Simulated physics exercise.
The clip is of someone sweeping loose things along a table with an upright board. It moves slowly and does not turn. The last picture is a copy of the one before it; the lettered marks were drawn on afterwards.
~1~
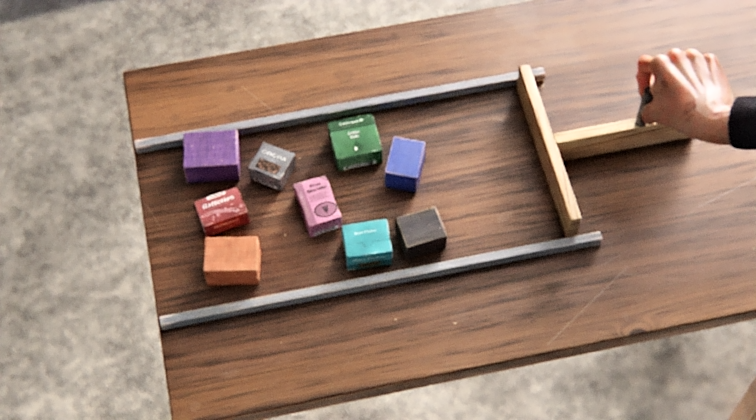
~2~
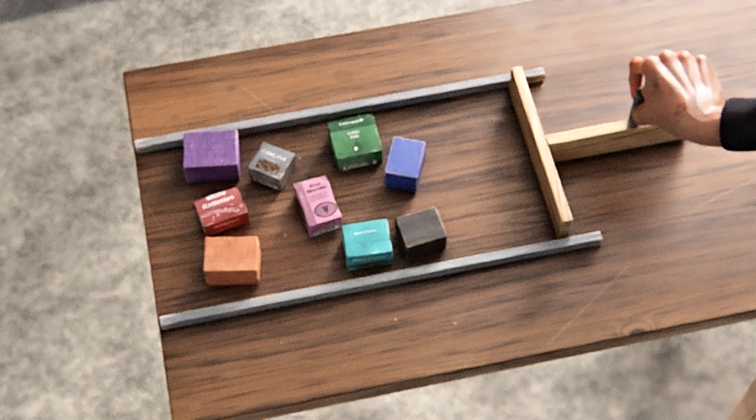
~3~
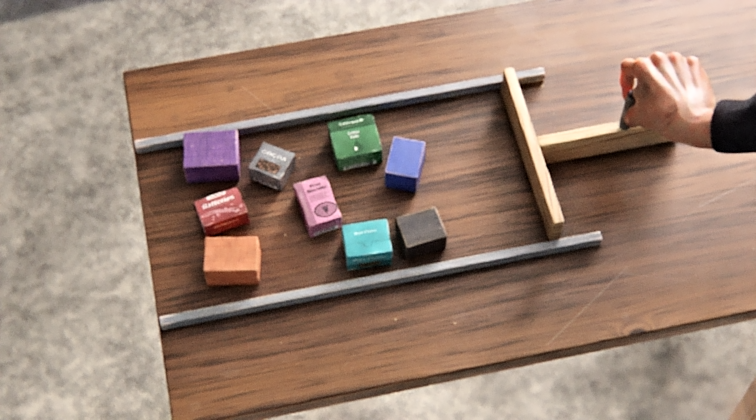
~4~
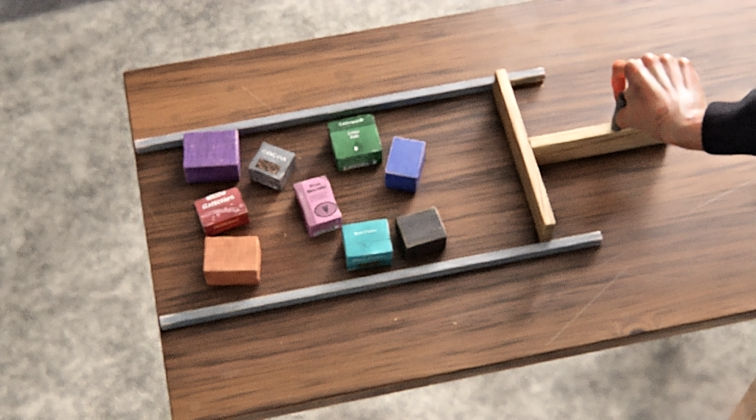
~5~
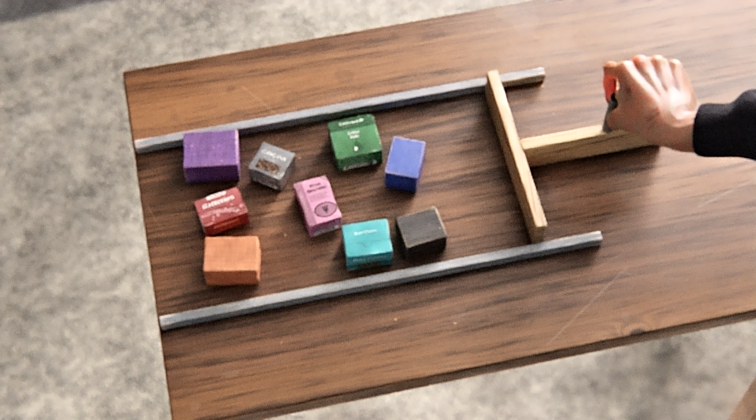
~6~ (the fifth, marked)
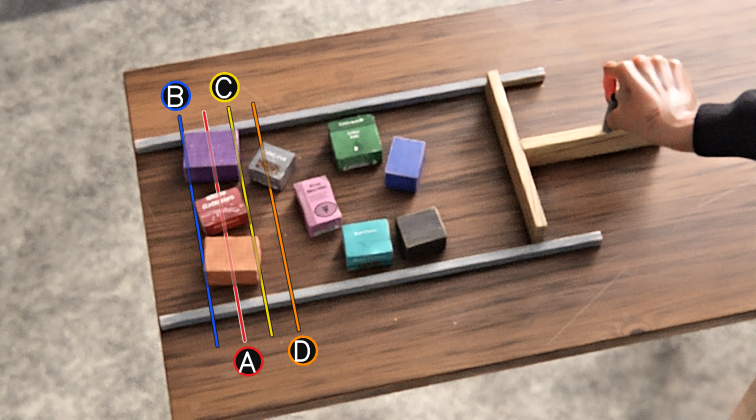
A hand at the right slides a wooden T-shaped board slowly leftward across a brown wooden tabletop, seen from above at a slight angle. Between two grey rails lie purple, grey, red and orange blocks at the left, a pink one mid-group, and green, blue, teal and black ones nearer the board. The board shifts a short way without turning, while the blocks and camera stay still.
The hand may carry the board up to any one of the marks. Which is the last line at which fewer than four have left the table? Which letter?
It can go as far as A.
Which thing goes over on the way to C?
The orange block.
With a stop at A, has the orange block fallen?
By then, yes.
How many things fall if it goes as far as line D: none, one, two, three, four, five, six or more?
The count is none.
On the copy, A at (223, 221); B at (197, 225); C at (249, 216); D at (275, 211).
On A. First, board (412, 165); turquoise box (356, 247); black block (399, 236).
Then, board (307, 184); orange block (198, 269); purple block (185, 163).
Finally, board (224, 200); orange block over the edge; red box over the edge; two fallen.
By contrast, B drops five; C is within the limit but short; D is within the limit but short.
